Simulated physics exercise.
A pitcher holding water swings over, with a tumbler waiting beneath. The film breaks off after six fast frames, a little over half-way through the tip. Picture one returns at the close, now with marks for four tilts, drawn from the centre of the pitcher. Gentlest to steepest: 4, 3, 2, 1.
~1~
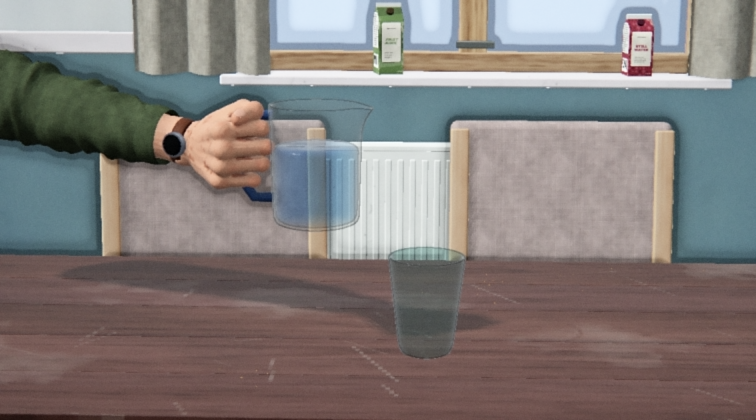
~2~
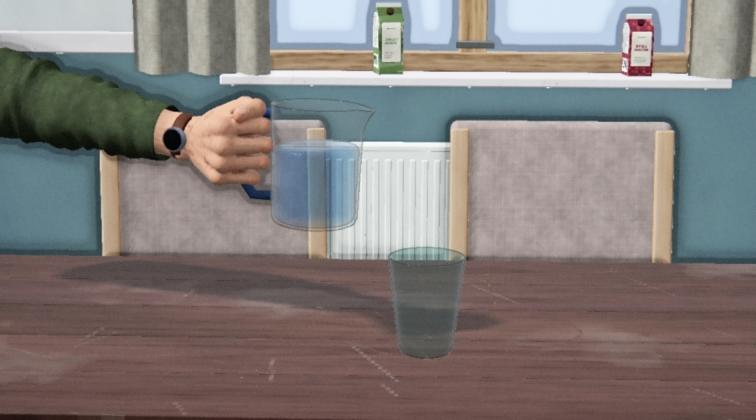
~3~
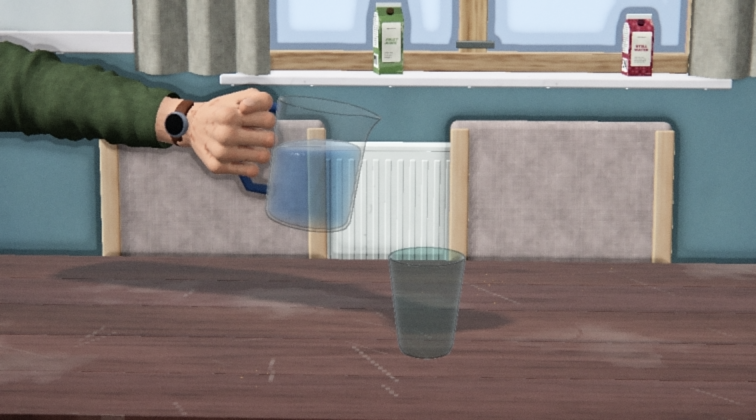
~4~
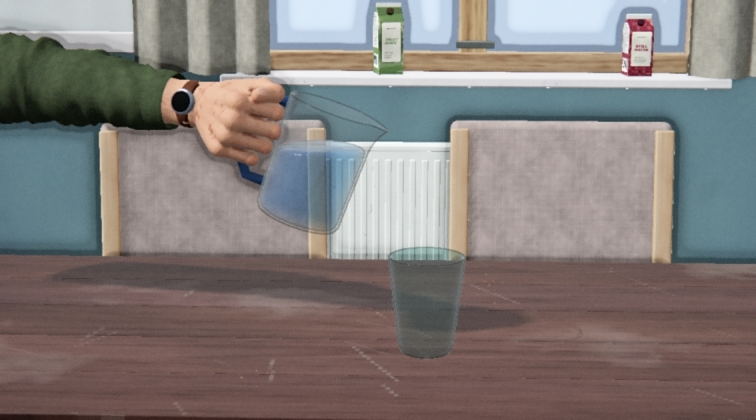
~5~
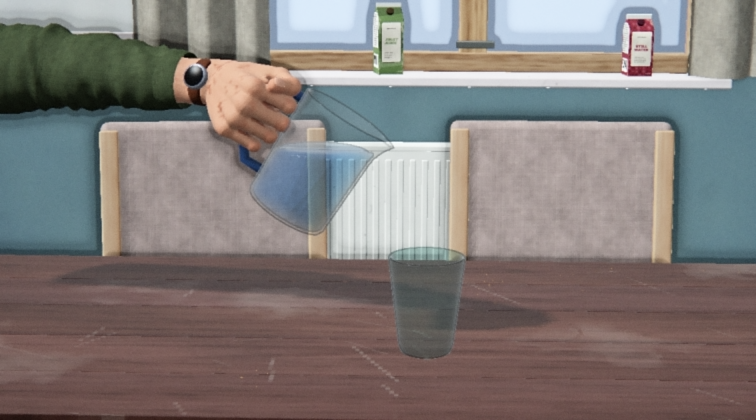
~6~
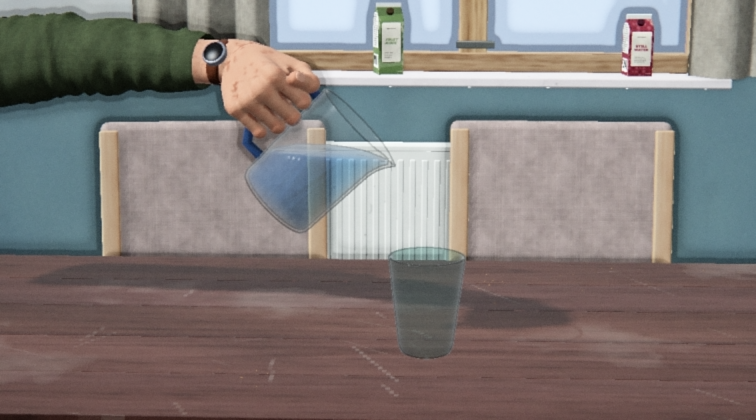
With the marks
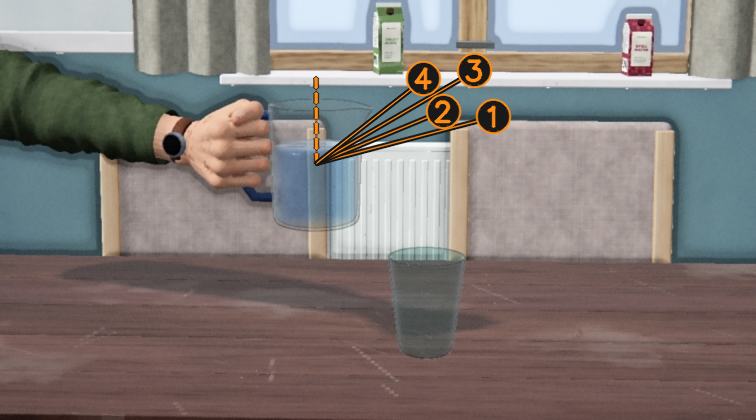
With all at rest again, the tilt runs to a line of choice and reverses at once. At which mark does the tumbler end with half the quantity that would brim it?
2.
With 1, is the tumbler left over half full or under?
Over half.
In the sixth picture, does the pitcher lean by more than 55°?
No.
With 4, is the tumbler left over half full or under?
Under half.
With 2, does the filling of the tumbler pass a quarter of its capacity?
Yes, clearly.
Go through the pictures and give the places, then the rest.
Upright, lip at (372, 108); rim of the tumbler round (427, 256); nothing has left yet.
Tipped about 2°, lip at (374, 110); nothing has left yet.
Tipped about 9°, lip at (380, 117); nothing has left yet.
Tipped about 20°, lip at (387, 130); nothing has left yet.
Tipped about 32°, lip at (393, 146); nothing has left yet.
Tipped about 46°, lip at (395, 164); nothing has left yet.
On the marked copy, 1 at (477, 121); 2 at (427, 117); 3 at (460, 79); 4 at (410, 89).
With 1, the tumbler ends with about 68 % of what it can hold; 3 % of the water is spilt.
With 2, the tumbler ends with about 48 % of what it can hold.
With 3, the tumbler ends with about 27 % of what it can hold.
With 4, the tumbler ends with about 12 % of what it can hold.
